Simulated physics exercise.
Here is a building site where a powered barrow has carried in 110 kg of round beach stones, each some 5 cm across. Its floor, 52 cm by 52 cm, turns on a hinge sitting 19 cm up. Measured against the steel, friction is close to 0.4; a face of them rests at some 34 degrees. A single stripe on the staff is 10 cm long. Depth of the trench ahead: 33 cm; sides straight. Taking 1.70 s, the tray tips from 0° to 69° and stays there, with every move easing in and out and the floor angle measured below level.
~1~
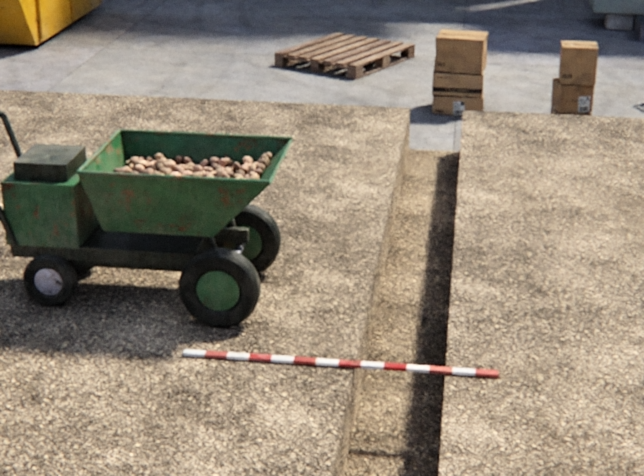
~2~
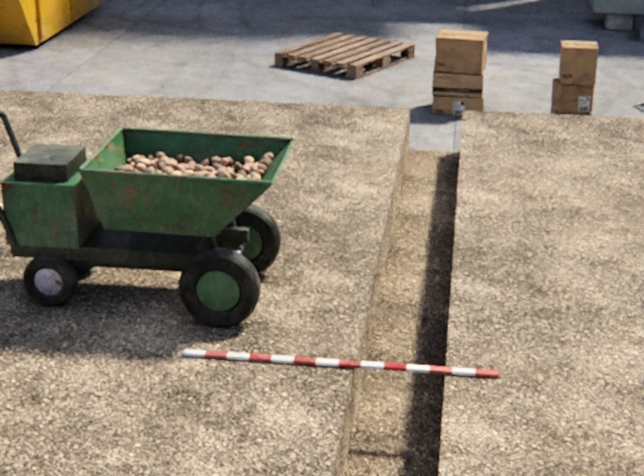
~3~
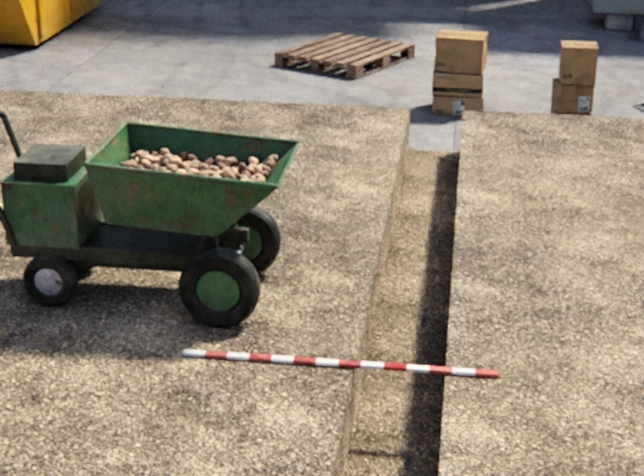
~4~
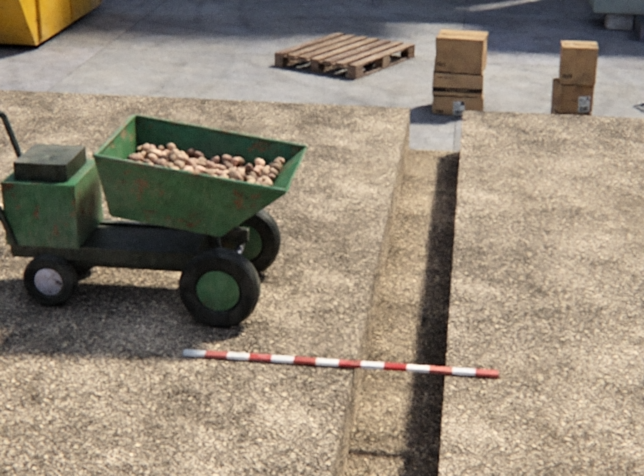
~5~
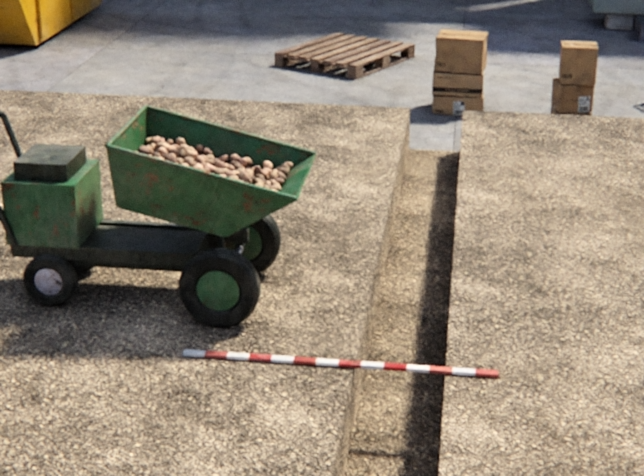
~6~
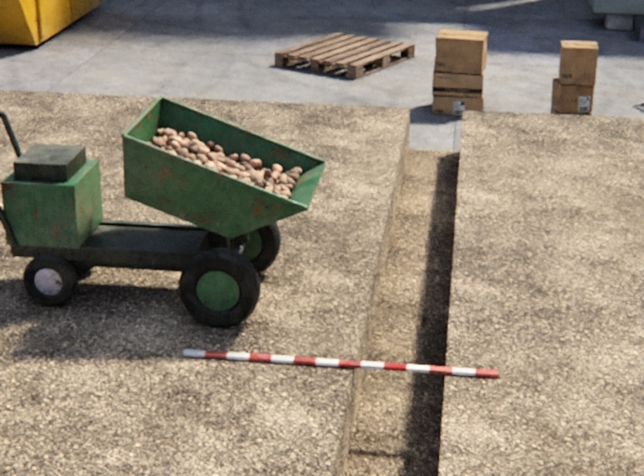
On a gravelly building site beside a narrow straight trench and a red-and-white staff, a green powered barrow stands still while its tray of rounded stones, level at first, gradually tilts, the left end rising and the lip pointing right.
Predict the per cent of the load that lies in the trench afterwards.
100 per cent.
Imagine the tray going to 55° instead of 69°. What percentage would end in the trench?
Expect roughly 85 per cent.
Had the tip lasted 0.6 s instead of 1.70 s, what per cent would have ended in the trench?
My guess is near 100 percent.
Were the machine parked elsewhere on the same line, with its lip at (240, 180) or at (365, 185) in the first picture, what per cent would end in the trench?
Roughly 75 in a hundred from the first, 20 in a hundred from the second.
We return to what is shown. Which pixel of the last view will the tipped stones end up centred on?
Roughly (411, 356), I'd say.
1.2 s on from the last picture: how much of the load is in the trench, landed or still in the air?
At that moment: Approx. 60 %.
Then, 0.7 s after the last picture the floor is at 58°, 100 % in the tray; the foremost stones are at (355, 247).
Then, 1.2 s after the last picture the floor is at 69°, 36 % in the tray, 2 % short of the trench, 62 % in the trench; the foremost stones are at (441, 381).
Then, 1.6 s after the last picture the floor is at 69°, 8 % in the tray, 1 % short of the trench, 91 % in the trench; the foremost stones are at (444, 342).
Then, 3.5 s after the last picture the floor is at 69°, 0 % in the tray, 100 % in the trench; the foremost stones are at (442, 360).
